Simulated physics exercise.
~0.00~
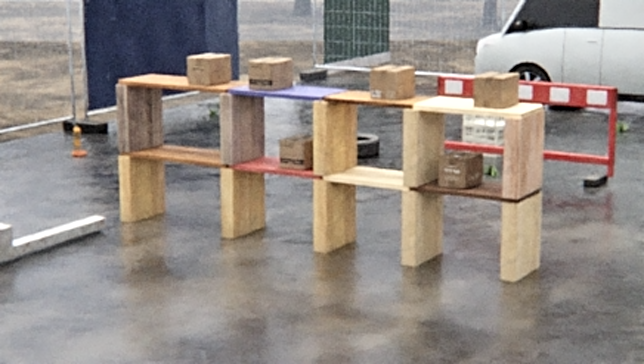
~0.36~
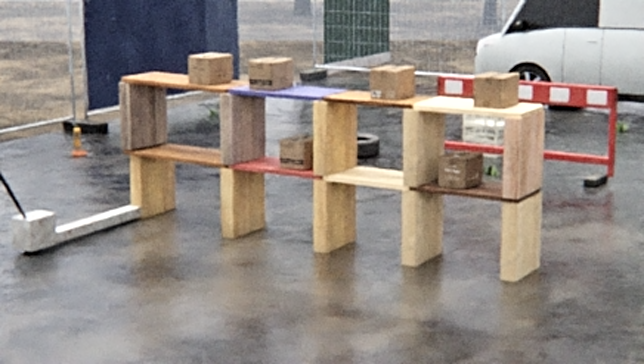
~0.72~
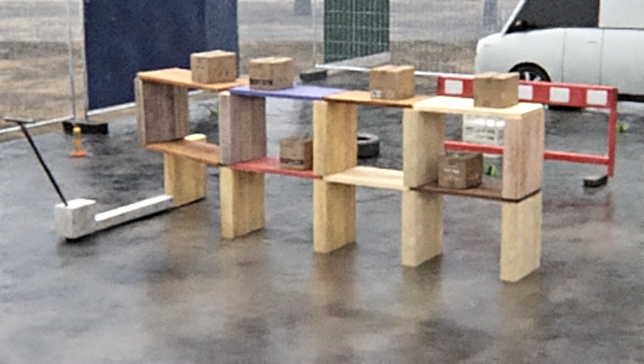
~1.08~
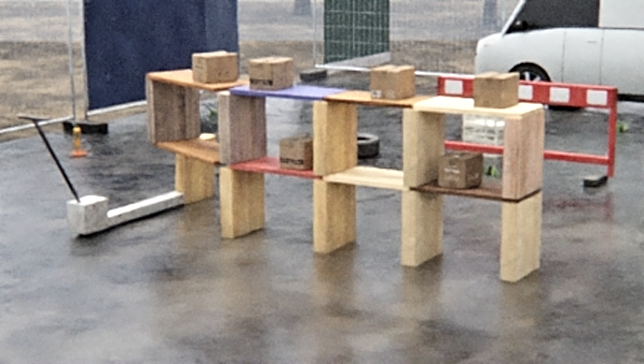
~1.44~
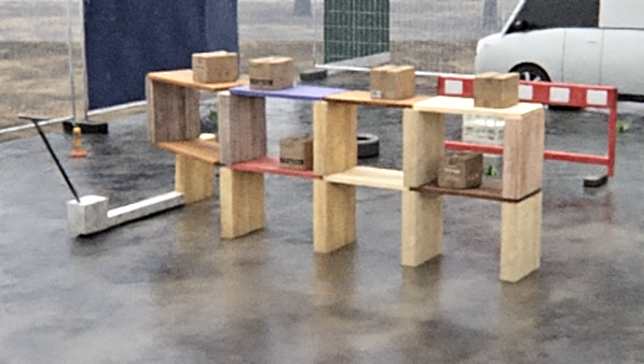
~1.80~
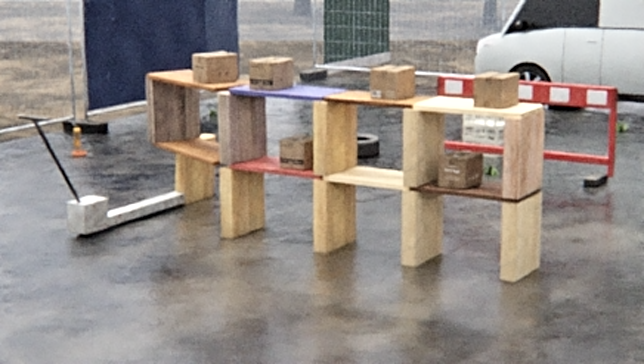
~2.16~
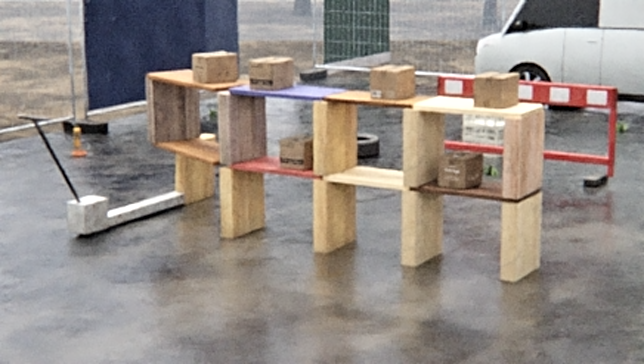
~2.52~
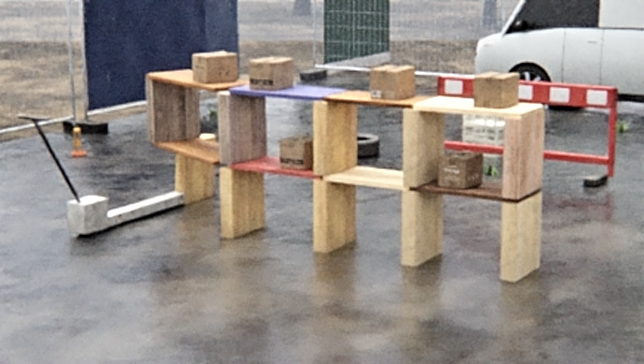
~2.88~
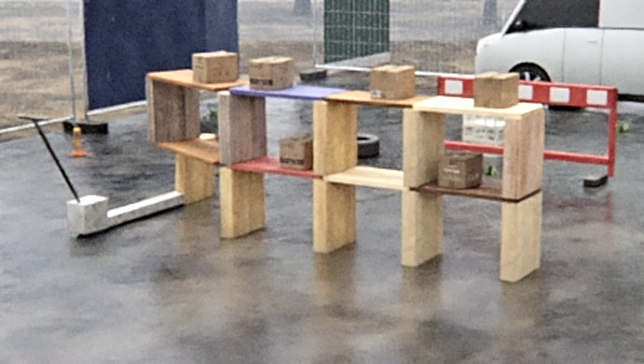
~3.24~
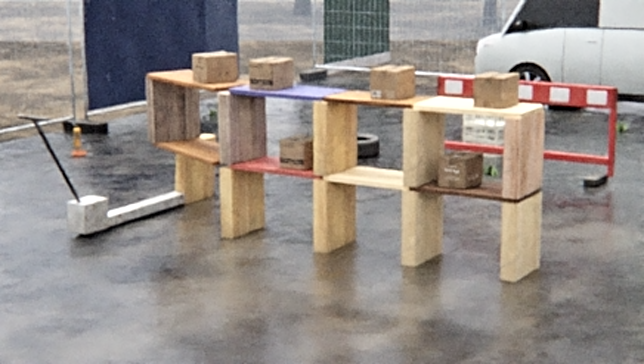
A two-tier board shelf holding cartons stays standing as a jack shoves its left end rightward.
